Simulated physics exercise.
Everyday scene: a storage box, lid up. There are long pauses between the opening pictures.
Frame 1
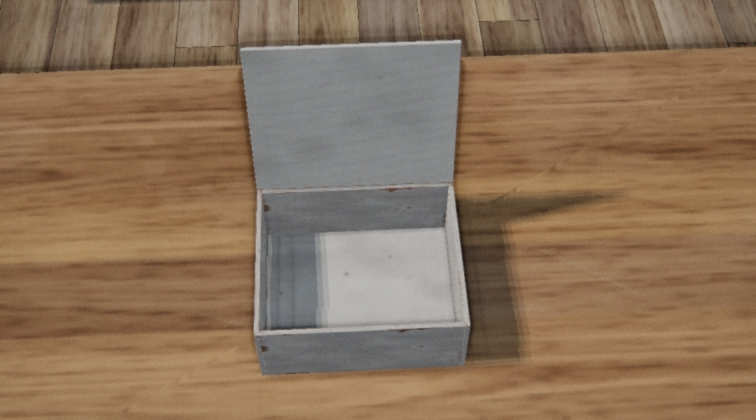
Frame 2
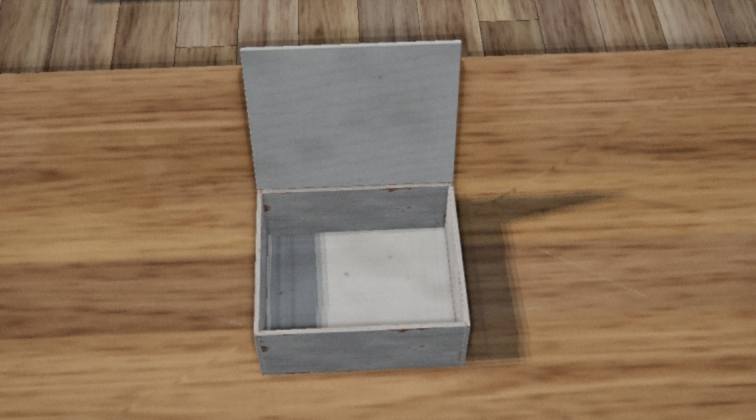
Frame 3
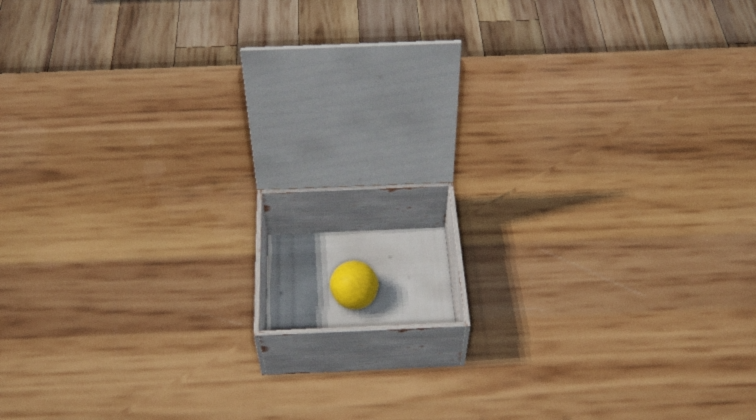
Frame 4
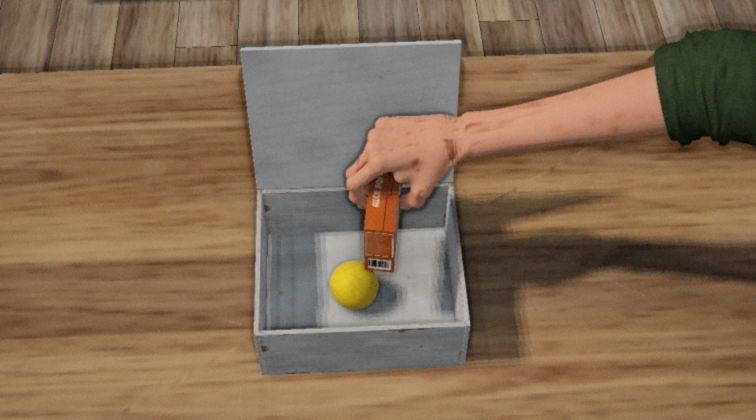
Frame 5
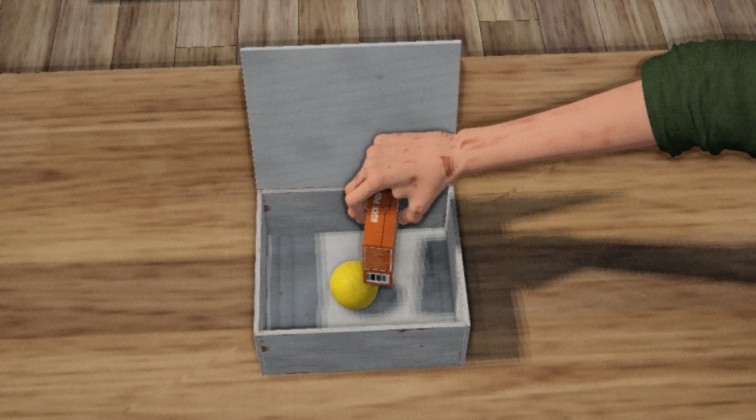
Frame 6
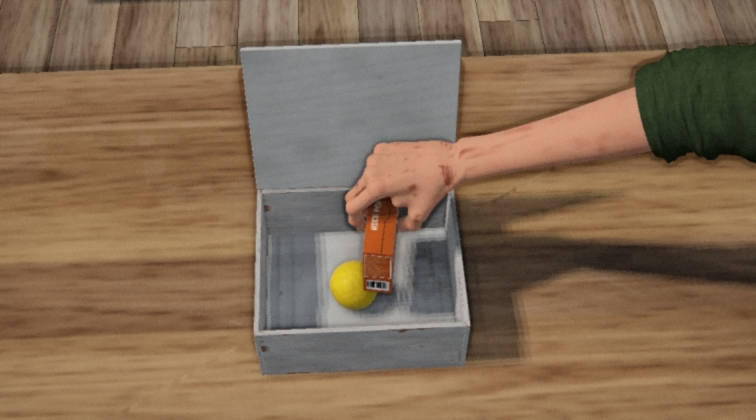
A hand in a green sleeve reached in from the right and lowered an orange packet into an open grey box, beside a yellow lemon that had appeared inside after the box sat empty.
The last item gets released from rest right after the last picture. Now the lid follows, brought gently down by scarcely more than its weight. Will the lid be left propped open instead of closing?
No, it closes flat.
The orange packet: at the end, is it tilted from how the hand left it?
Once everything settles, the orange packet ends up at a slant.
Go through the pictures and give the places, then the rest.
In the first picture, the last thing is not in view yet.
In the second picture, the last thing is not in view yet.
In the third picture, the last thing is not in view yet; yellow lemon (354, 285).
The fourth picture shows on its way; orange packet (384, 210); yellow lemon (354, 285).
The fifth picture shows on its way; orange packet (382, 225); yellow lemon (354, 285).
The sixth picture shows in place under the hand; orange packet (382, 232); yellow lemon (354, 285).
Then, 0.50 s past the last view, orange packet on its side near (413, 288); yellow lemon displaced a little.
Then, 1.50 s past the last view, lid 67° above the rim; orange packet on its side near (414, 290); yellow lemon displaced a little.
Then, 1.90 s past the last view, lid 21° above the rim; orange packet on its side near (414, 290); yellow lemon displaced about its own width.
Finally, lid shut; down or leaning hard in the box, orange packet; moved from the start, yellow lemon. Final places as the last picture's camera would see them, orange packet near (414, 290).
